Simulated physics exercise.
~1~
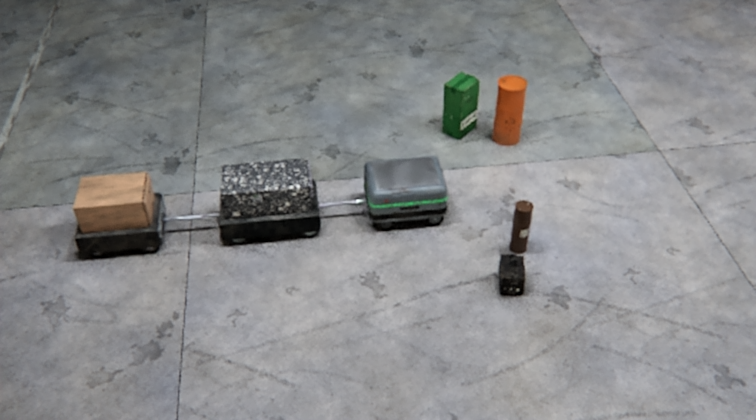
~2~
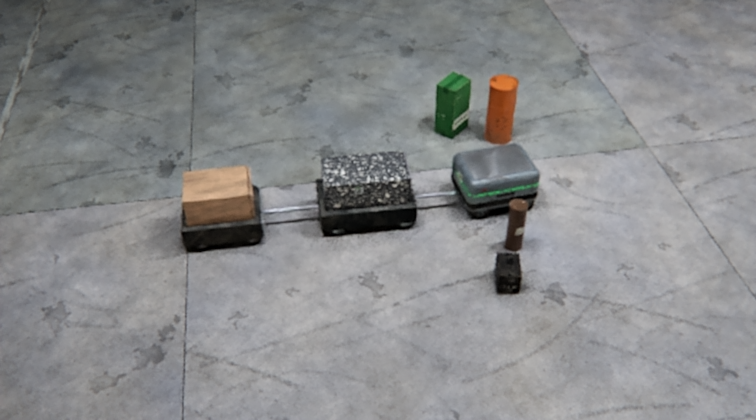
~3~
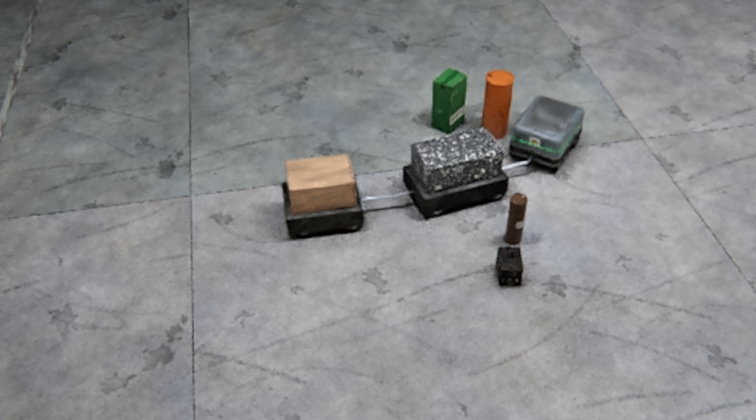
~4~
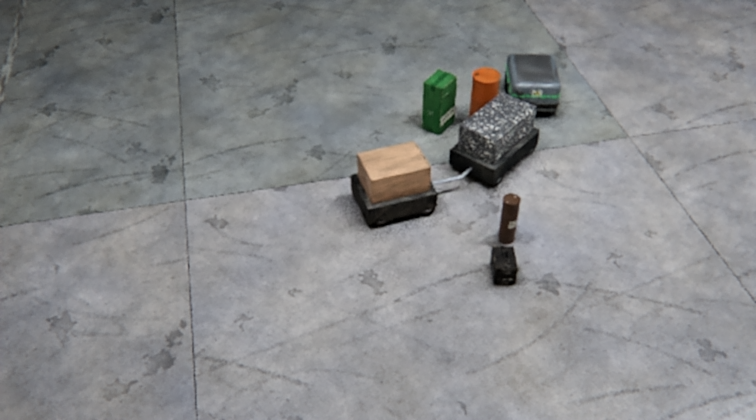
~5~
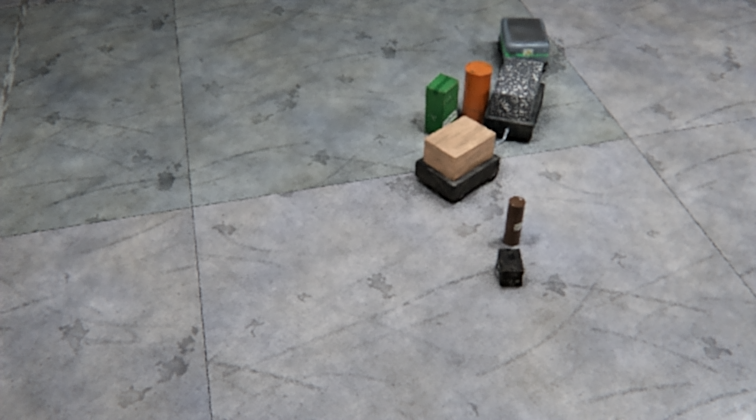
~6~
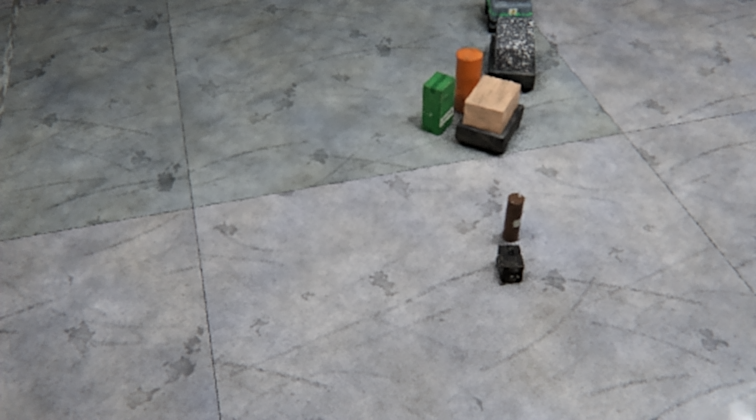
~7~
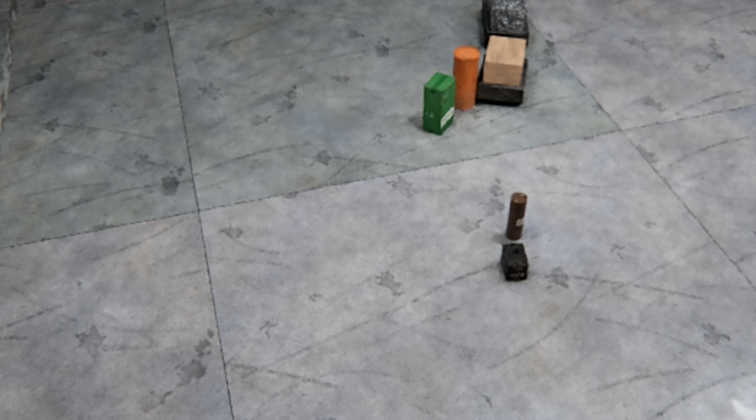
On a grey tiled floor, a small tug pulling two carts, one with a speckled block and one with a wooden block, rolled right, curved away past an orange drum, which shifted slightly, and headed off the top, leaving the carts beside the still-upright drum.
